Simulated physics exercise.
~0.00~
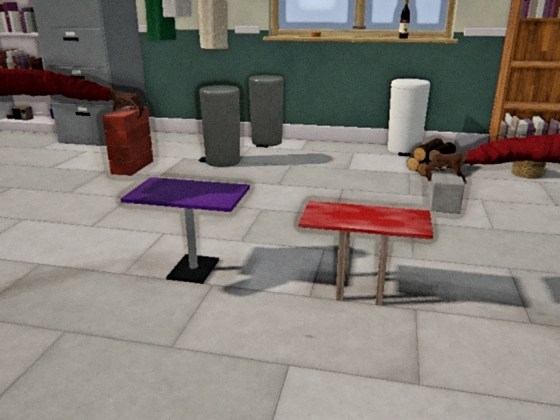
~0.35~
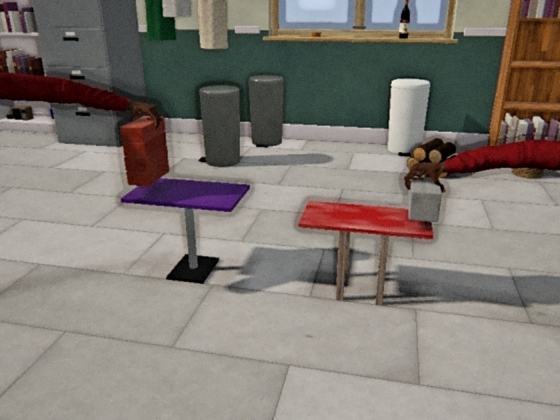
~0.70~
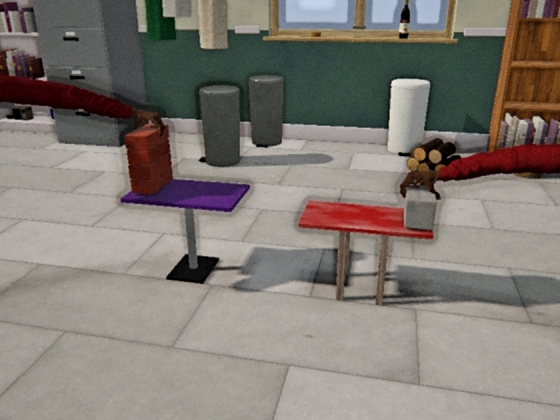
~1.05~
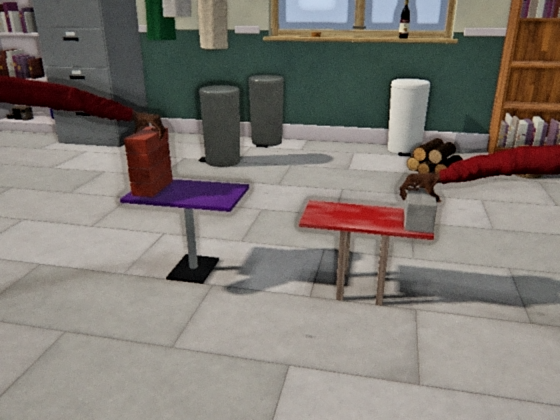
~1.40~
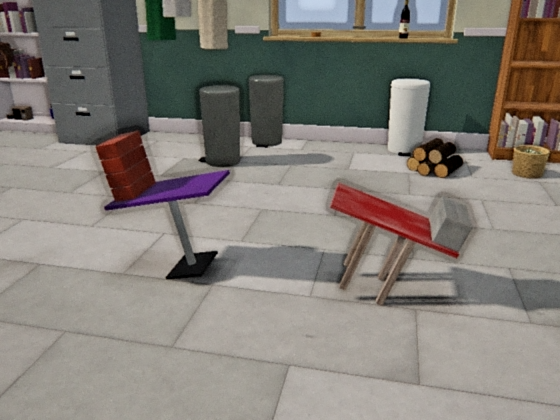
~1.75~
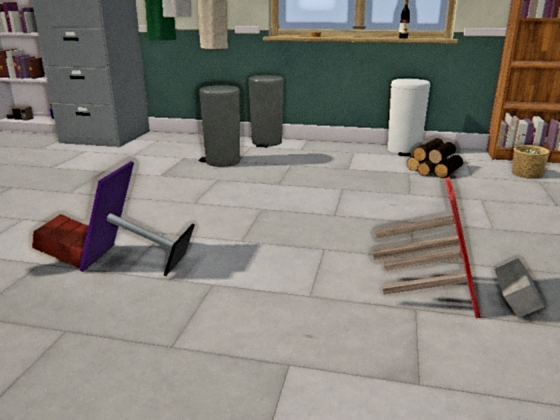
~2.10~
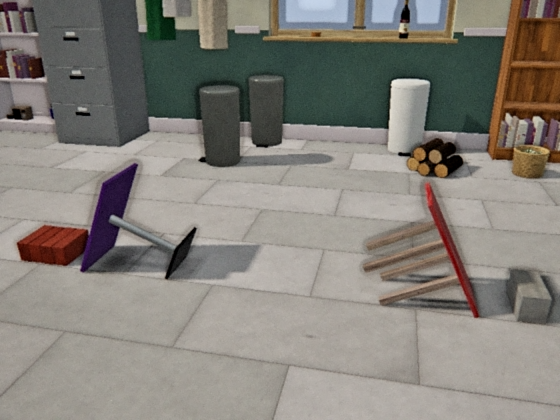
At the start, a purple-topped stand and a small red table stand upright on a tiled floor, while two arms in red sleeves hold loads nearby. The left arm brings a stack of reddish bricks over the purple top as the right arm moves a gray slab to the red one. The loads come down near the outer edges, bricks on the left and slab on the right. Once the hands are gone, both pieces tilt outward with their loads. Both tip right over, and at the end they lie on their sides, with the bricks and slab on the floor beside them.
